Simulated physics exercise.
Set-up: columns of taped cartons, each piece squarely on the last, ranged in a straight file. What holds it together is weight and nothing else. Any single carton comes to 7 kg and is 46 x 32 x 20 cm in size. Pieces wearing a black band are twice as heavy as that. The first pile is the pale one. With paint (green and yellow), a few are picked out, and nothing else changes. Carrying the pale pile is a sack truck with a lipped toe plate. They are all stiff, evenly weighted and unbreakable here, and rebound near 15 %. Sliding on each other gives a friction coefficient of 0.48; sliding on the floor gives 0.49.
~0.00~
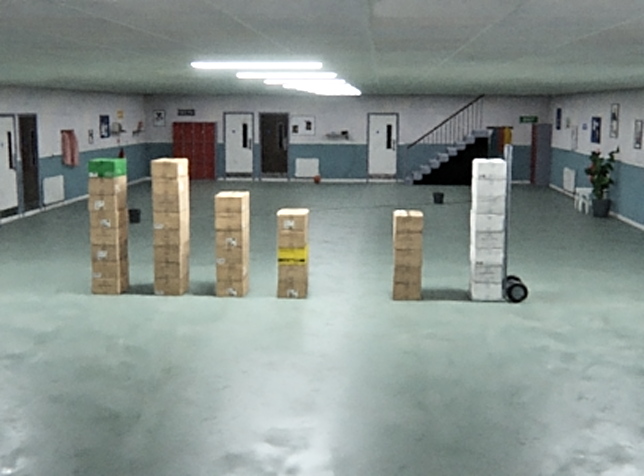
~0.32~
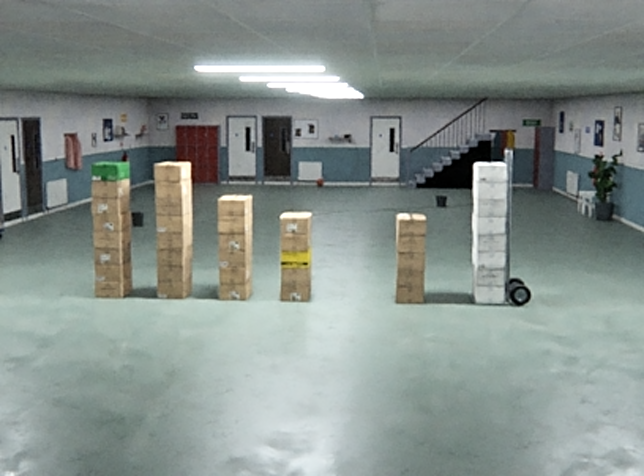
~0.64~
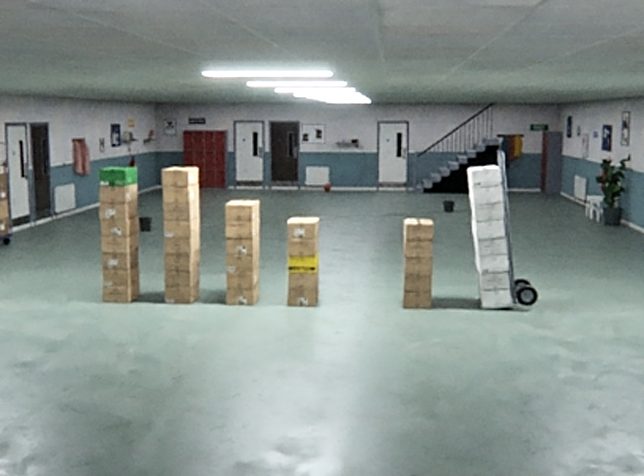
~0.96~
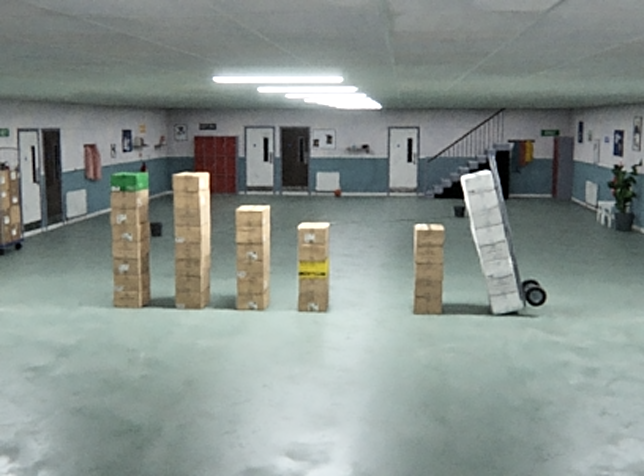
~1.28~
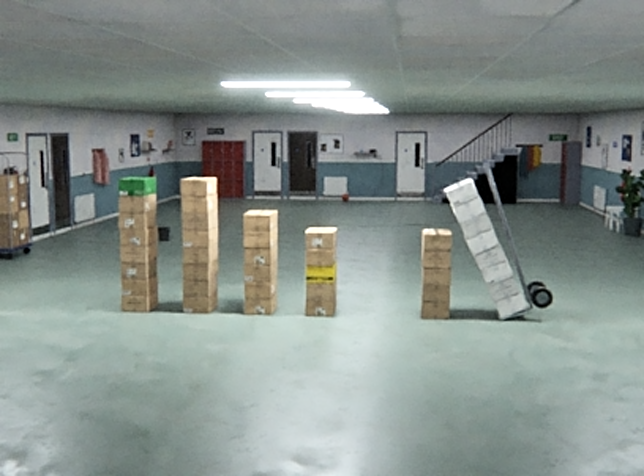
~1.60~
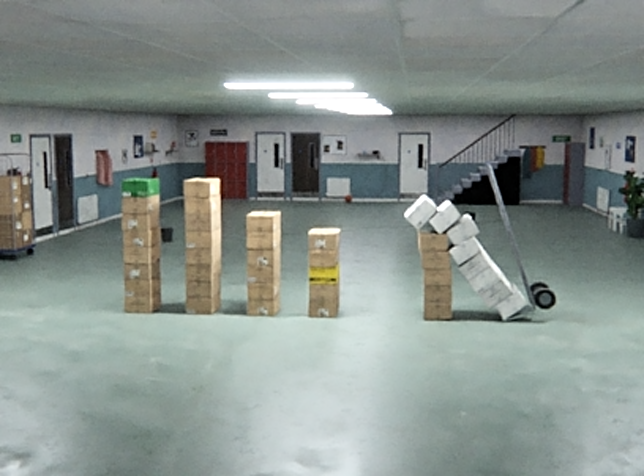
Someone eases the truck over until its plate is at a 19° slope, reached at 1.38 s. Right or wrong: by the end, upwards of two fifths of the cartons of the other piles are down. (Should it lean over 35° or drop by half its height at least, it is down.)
Wrong.
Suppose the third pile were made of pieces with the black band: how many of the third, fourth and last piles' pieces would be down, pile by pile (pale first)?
Down at the end: Third pile 0, fourth pile 0, last pile 0.
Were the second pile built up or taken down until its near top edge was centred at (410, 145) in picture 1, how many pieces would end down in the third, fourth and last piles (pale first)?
Counts down - third: 4; fourth: 6; last: 8.
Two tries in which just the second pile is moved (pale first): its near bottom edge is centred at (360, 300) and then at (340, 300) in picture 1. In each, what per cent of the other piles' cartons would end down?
20 and 0 %.
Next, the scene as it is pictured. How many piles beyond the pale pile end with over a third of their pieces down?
By my count, 1.
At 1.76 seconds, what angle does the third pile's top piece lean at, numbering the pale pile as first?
About 0 degrees from upright.
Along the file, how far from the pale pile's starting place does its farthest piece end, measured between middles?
It ends some 200 cm away.
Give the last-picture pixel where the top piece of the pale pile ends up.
In the last view it ends up close to (346, 299).
By 1.76 s, 8 of the pale pile down; none of the 32 other cartons down, 5 disturbed.
By 2.28 s, 8 of the pale pile down; 5 of the 32 other cartons down.
By 2.54 s, 8 of the pale pile down; 5 of the 32 other cartons down; yellow carton moved 26 mm.
When it is over (3.9 s), 8 of the pale pile down; 5 of the 32 other cartons down; yellow carton moved 6 cm; green carton unmoved. That is 16 per cent. In pixels of the last frame, middles, yellow carton near (319, 273), green carton near (141, 187).
